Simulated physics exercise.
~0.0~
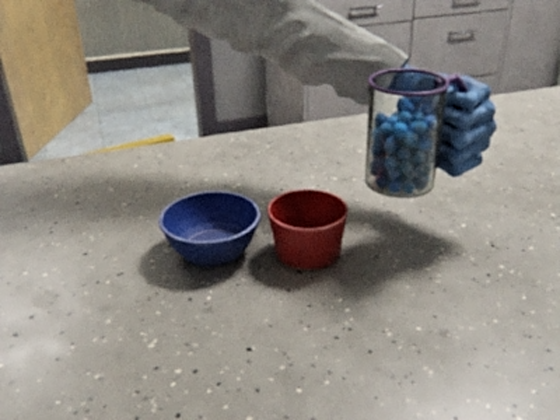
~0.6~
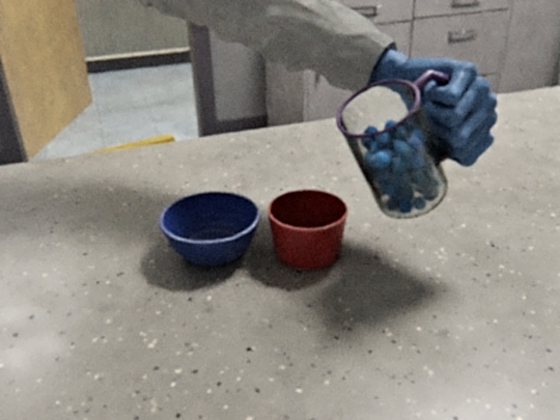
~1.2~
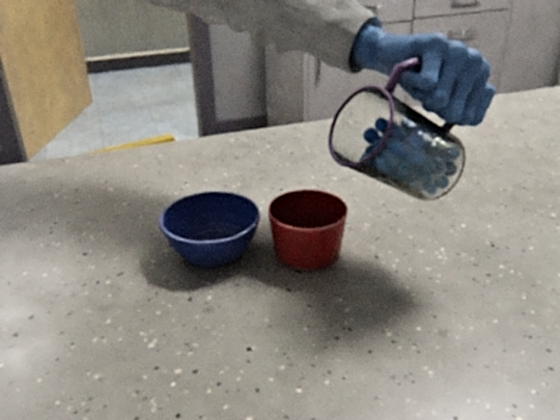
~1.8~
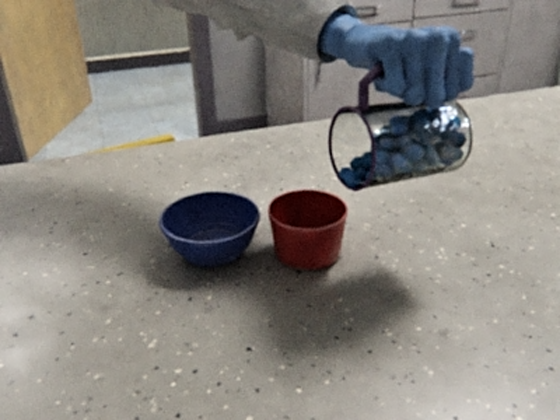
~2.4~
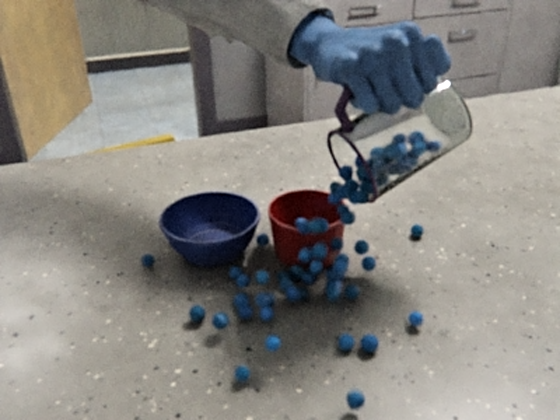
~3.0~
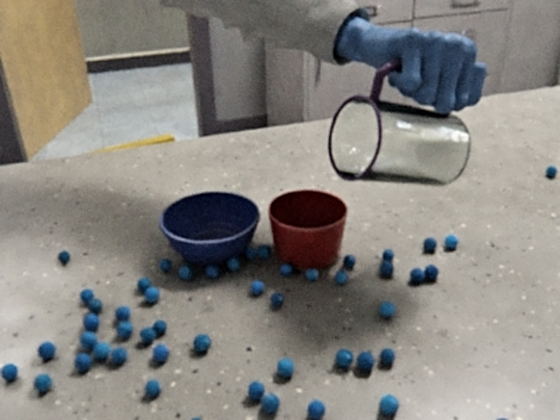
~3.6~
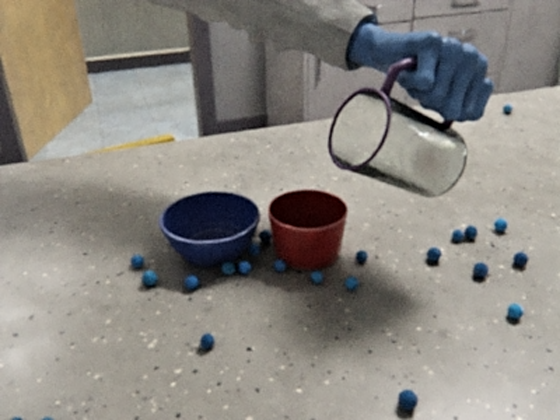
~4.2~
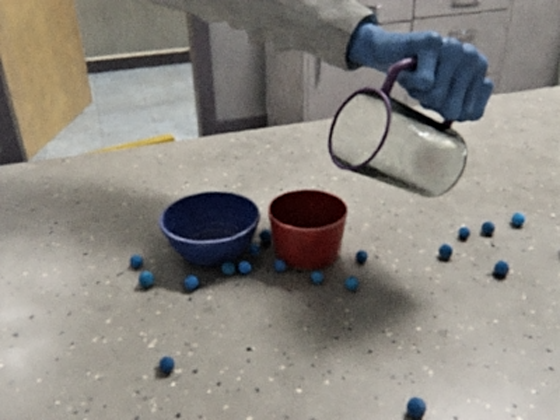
Blue beads spilled all over a speckled counter as a gloved hand tipped a clear cup beside a red dish and a blue bowl. The beads bounced and rolled away, and the emptied cup tilted partly back, leaving both containers empty and a few beads scattered around.
